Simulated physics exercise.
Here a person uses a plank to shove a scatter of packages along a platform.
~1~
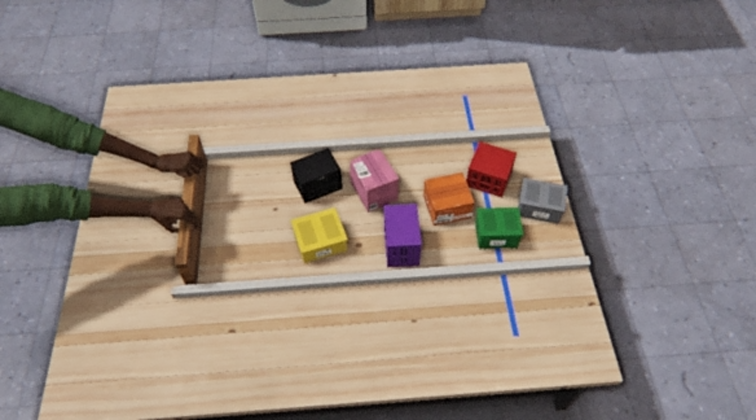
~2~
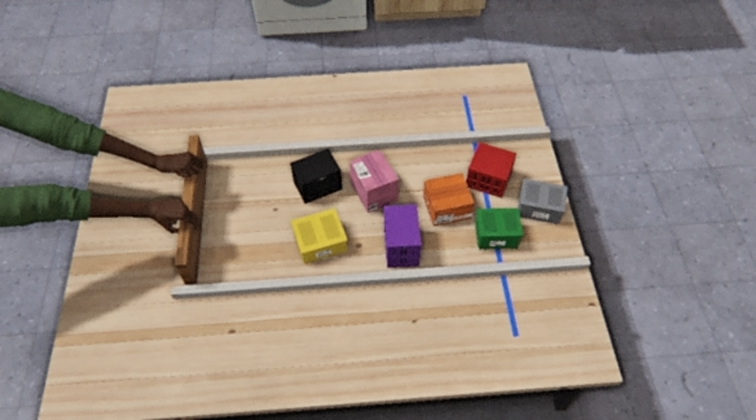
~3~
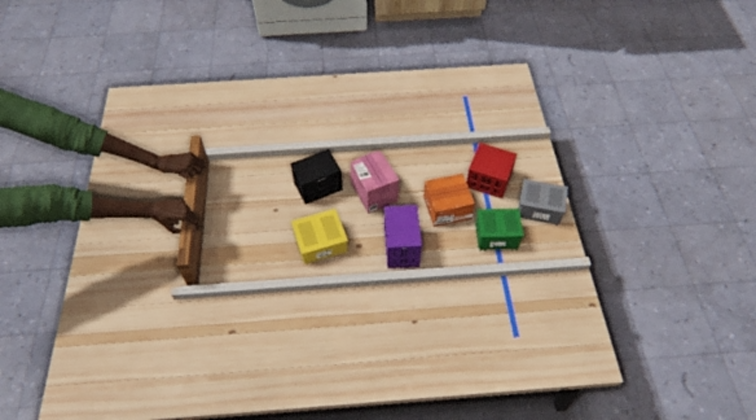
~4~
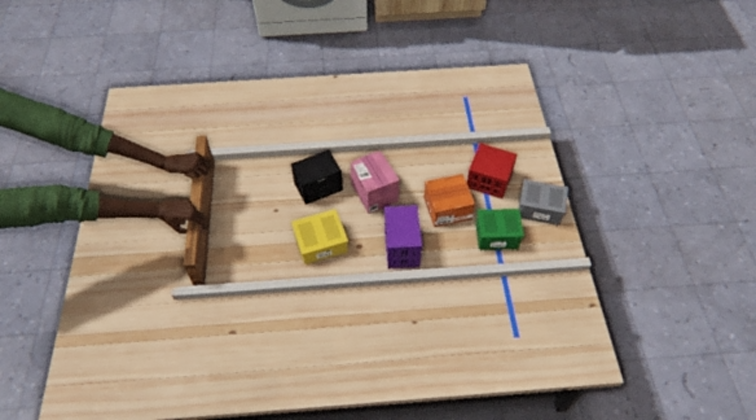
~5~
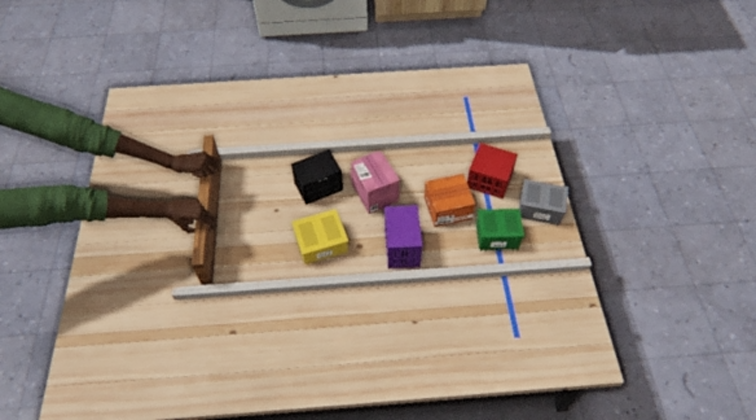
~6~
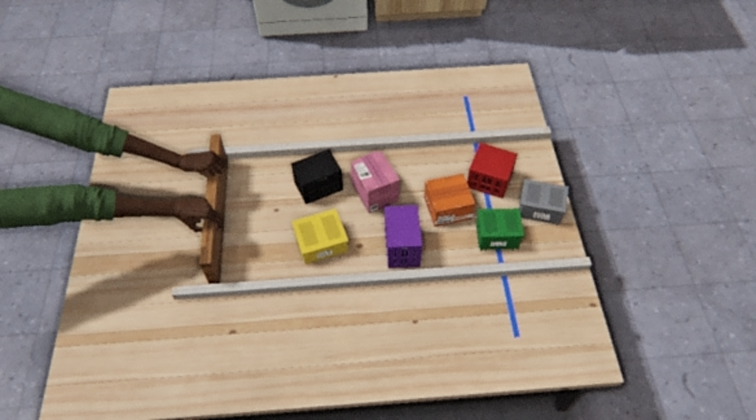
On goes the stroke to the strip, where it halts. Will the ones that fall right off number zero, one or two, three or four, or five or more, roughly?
They will number three or four.
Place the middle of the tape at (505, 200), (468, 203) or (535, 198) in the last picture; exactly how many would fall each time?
You'd get 4, then 1, then 6.
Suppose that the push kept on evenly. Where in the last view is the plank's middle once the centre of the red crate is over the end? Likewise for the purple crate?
The middle sits near (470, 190) for the first and near (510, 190) for the other.
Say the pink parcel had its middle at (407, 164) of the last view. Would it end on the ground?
It stays on.
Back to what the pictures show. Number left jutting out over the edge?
0 overhanging.
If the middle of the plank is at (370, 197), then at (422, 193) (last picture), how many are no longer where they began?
The number moved is 5 and then 8.
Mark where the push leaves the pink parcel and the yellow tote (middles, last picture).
The one named first is at (546, 172), the next at (520, 228).
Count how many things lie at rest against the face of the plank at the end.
It's 2.
Early on, none off yet; grey tote at rest near (542, 203); red crate at rest near (492, 171); green tote at rest near (499, 230).
A while later, none off yet; grey tote travelled about its own width near (577, 196); red crate travelled about its own width near (527, 160); green tote travelled about its own width near (543, 229).
Finally, the number that fall off is three or four; lost, orange parcel, green tote, red crate and grey tote.
